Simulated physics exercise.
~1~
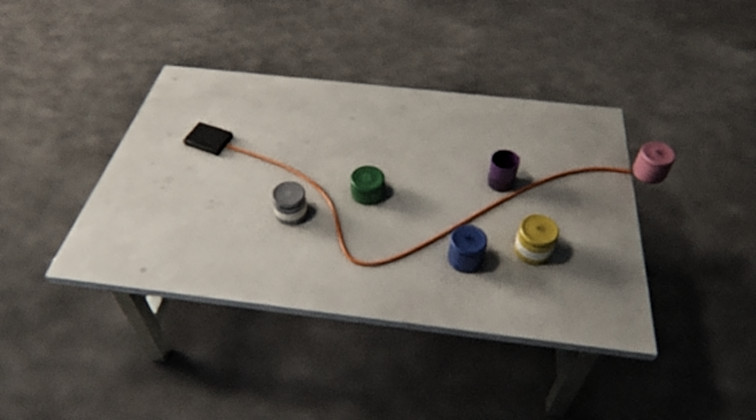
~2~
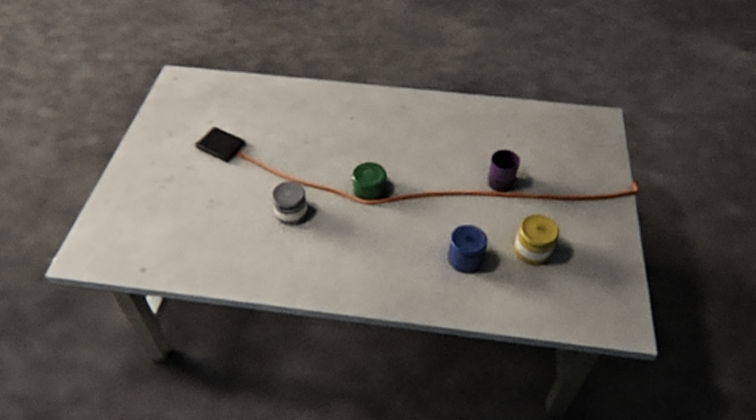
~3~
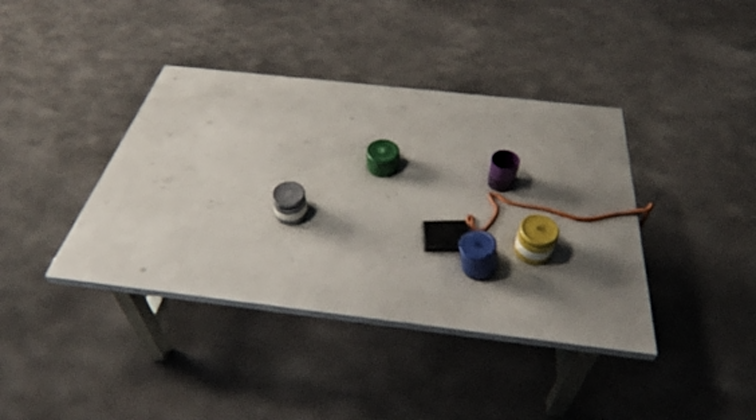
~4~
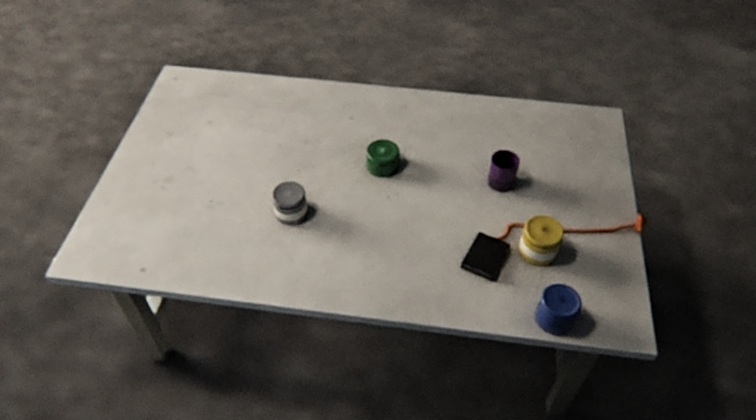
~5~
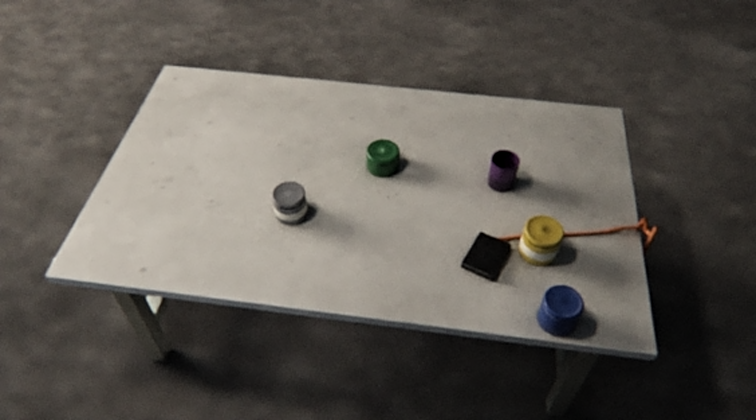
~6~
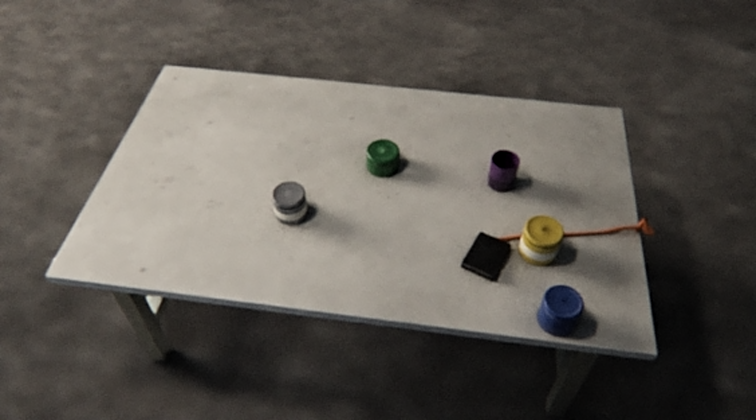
The footage shows a pink cylinder dropping off a table's right edge, its orange cable pulling a black phone rightward past several containers. The green tub shifts slightly, the blue tub slides toward the near right corner, and the phone stops beside the yellow canister, the cable reaching the edge.
